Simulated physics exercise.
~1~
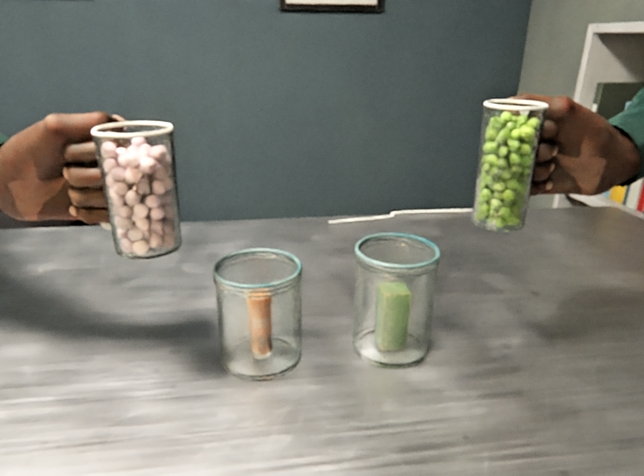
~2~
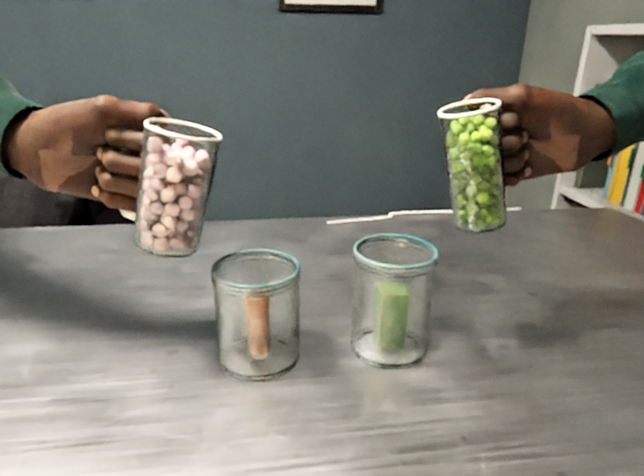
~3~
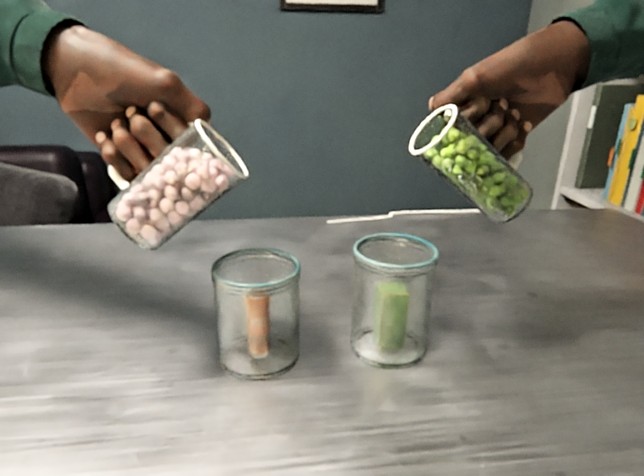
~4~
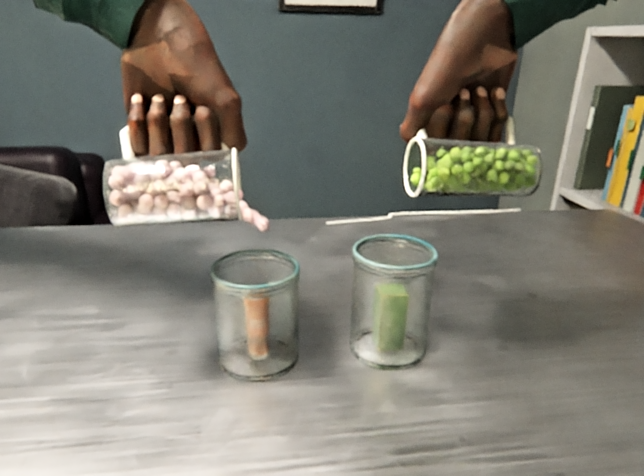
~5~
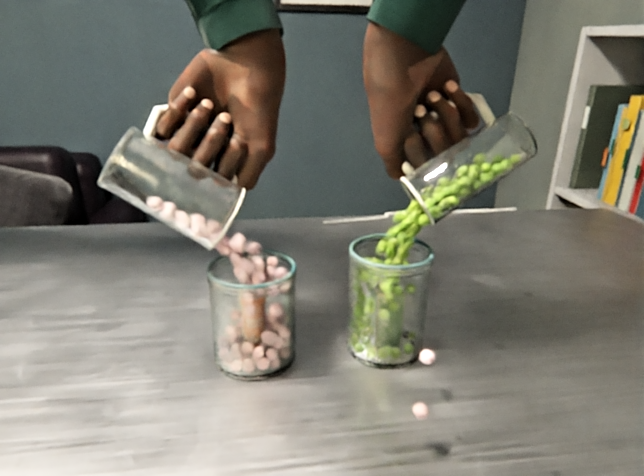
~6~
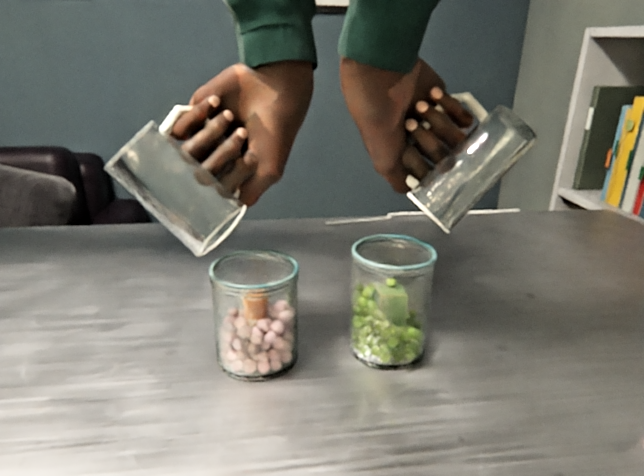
Two hands tipping cups of pink balls and green pieces into clear jars, half filling both, the standing objects still showing.
